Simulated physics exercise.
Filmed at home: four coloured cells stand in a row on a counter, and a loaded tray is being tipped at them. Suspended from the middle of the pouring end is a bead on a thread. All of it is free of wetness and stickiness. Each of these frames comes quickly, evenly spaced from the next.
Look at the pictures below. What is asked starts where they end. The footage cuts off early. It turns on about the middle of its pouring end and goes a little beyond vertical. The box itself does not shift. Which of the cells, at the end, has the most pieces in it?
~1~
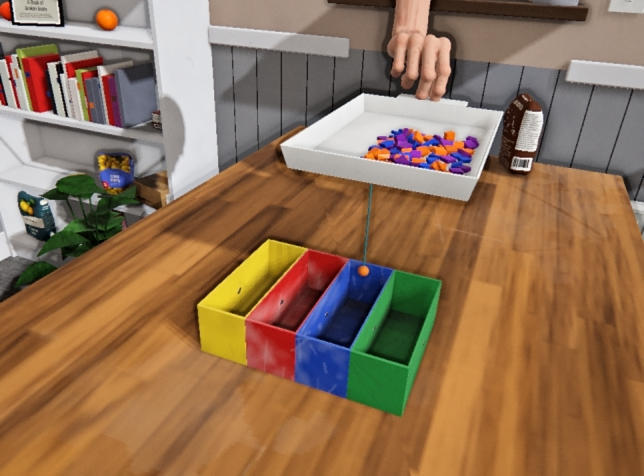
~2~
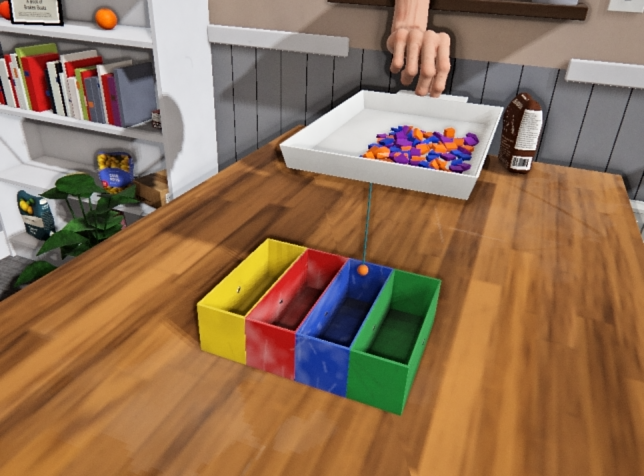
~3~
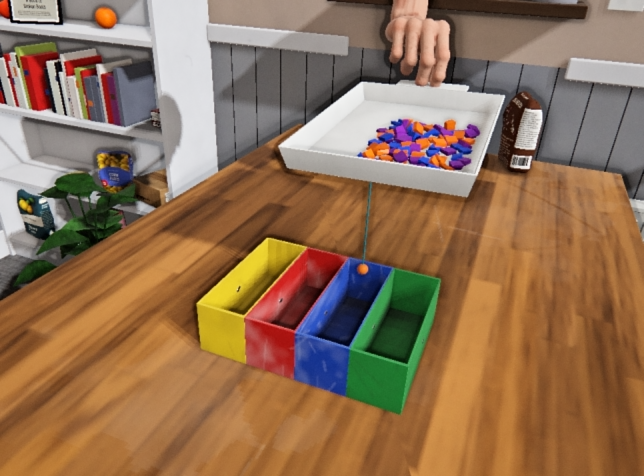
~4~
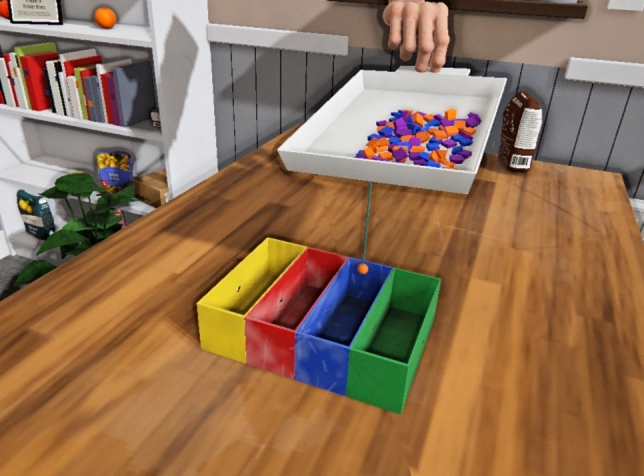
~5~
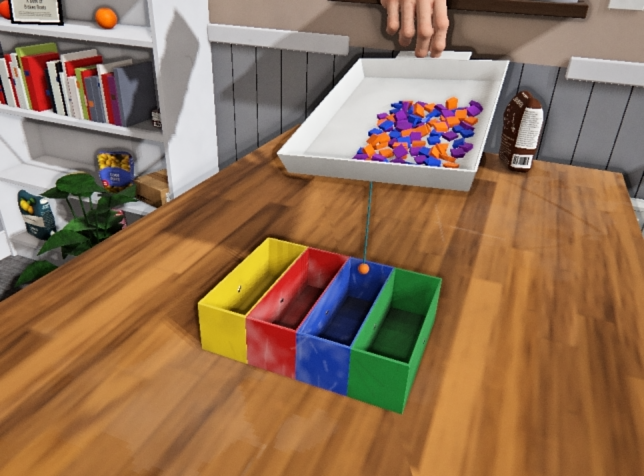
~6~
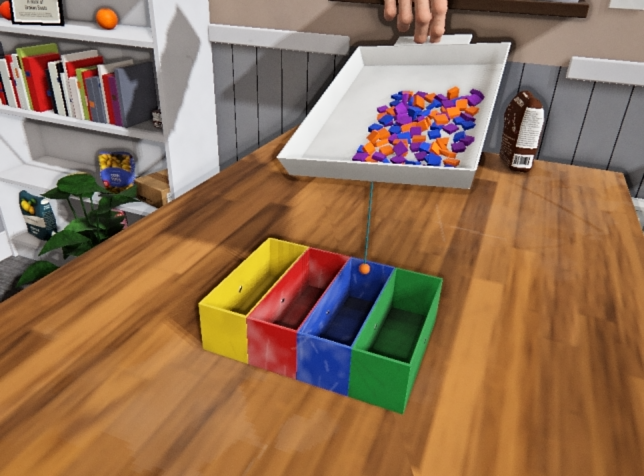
The red cell has the most pieces in it.
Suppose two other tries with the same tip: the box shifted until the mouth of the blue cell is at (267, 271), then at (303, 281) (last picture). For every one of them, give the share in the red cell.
I'd expect some 0 percent, and then some 20 percent.
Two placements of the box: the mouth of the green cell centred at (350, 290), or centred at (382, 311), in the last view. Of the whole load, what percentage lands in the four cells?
Roughly 100 per cent, and 100 per cent.
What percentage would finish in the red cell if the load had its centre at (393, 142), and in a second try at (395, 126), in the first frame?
Shares: 40 % for the first, 60 % for the second.
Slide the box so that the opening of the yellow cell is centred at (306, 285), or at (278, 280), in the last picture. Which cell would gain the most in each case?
The yellow one first, the cell in yellow second.
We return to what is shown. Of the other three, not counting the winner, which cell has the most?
Next after the leader comes yellow.
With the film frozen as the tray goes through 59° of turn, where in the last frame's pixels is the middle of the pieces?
In the last view, the load is centred near (363, 146).
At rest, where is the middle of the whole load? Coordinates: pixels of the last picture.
About pixel (295, 323).
Shortly afterwards, tray tipped steeply; the whole lot on the tray.
Next, tray tipped right over; the bulk on the tray; a little in the yellow cell; a little in the red cell; only a few in the blue cell; only a few falling or outside the box.
Some moments later, tray tipped past a quarter turn; near half in the red cell; near a quarter in the yellow cell; near a quarter in the blue cell.
In the end, tray tipped past a quarter turn; near half in the red cell; near a quarter in the yellow cell; near a quarter in the blue cell; none at all in the green cell.
